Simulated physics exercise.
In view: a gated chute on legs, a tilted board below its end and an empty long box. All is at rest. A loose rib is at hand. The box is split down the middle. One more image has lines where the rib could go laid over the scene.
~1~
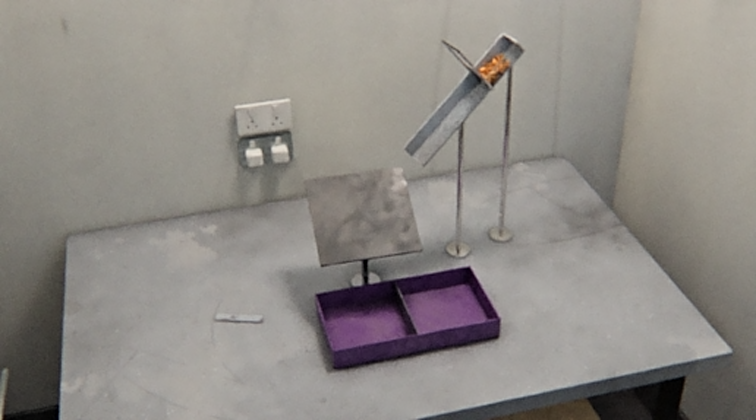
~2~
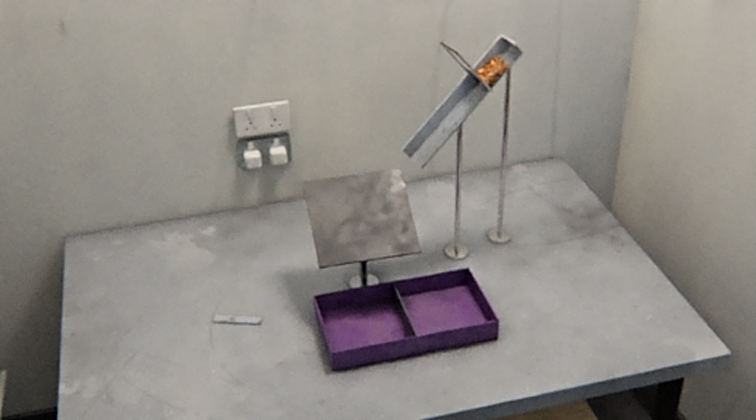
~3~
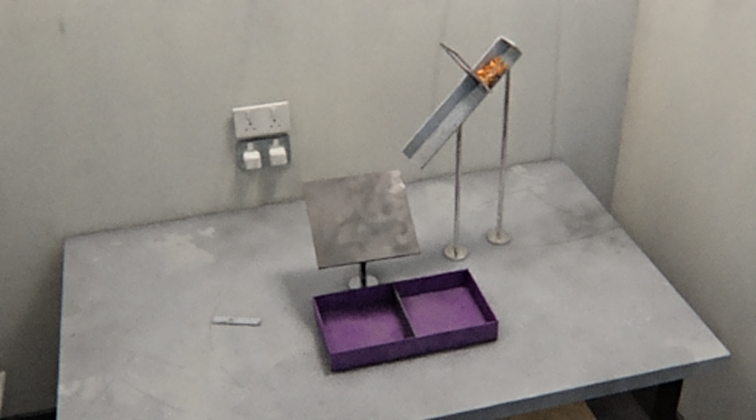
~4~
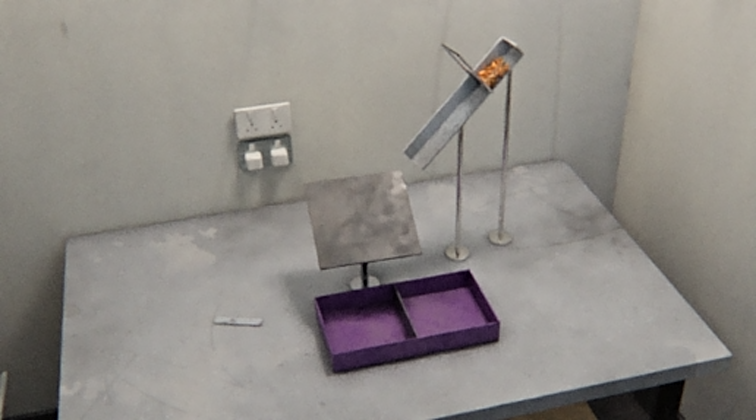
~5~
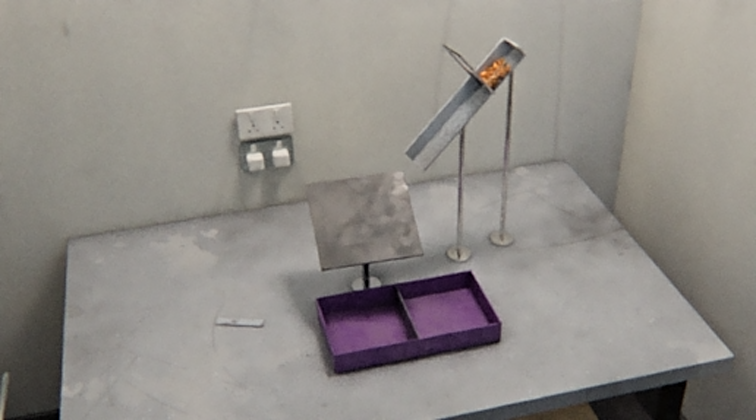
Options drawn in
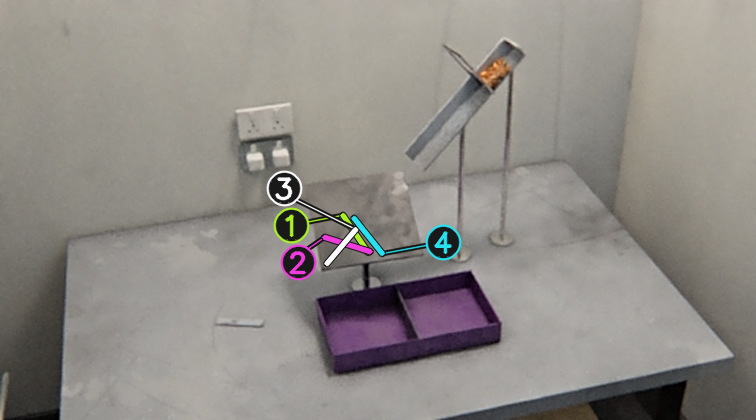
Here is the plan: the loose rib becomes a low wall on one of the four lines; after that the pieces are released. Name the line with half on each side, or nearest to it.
Choose 4.
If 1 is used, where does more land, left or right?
More lands on the left.
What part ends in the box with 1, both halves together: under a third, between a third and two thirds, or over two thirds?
Line 1 gives over two thirds.
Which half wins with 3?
More lands on the left.
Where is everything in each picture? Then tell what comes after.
In the first frame, load behind the gate at (492, 74), roasted chickpeas; lip of the chute at (418, 162), sloping fairly steeply.
In the second frame, middle of the board at (361, 216), tilted fairly steeply; middle of its low edge at (371, 260); of its high edge at (352, 175).
In the third frame, front corners of the box at (332, 353) and (498, 321); front end of its middle wall at (416, 337); gate still shut at (472, 75).
In the fourth frame, middle of the load at (492, 78); lip at (417, 165).
In the fifth frame, middle of the load at (493, 79); lip at (419, 166).
On the marked copy, line 1 from (343, 215) to (368, 252); line 2 from (324, 237) to (370, 251); line 3 from (355, 229) to (326, 263); line 4 from (353, 218) to (382, 253).
For line 1, of what is caught, nearly all in the left half, a small part in the right.
For line 2, of what is caught, nearly all in the left half, a small part in the right.
For line 3, of what is caught, nearly all in the left half, a stray few in the right.
For line 4, of what is caught, about half in the left half, about half in the right.
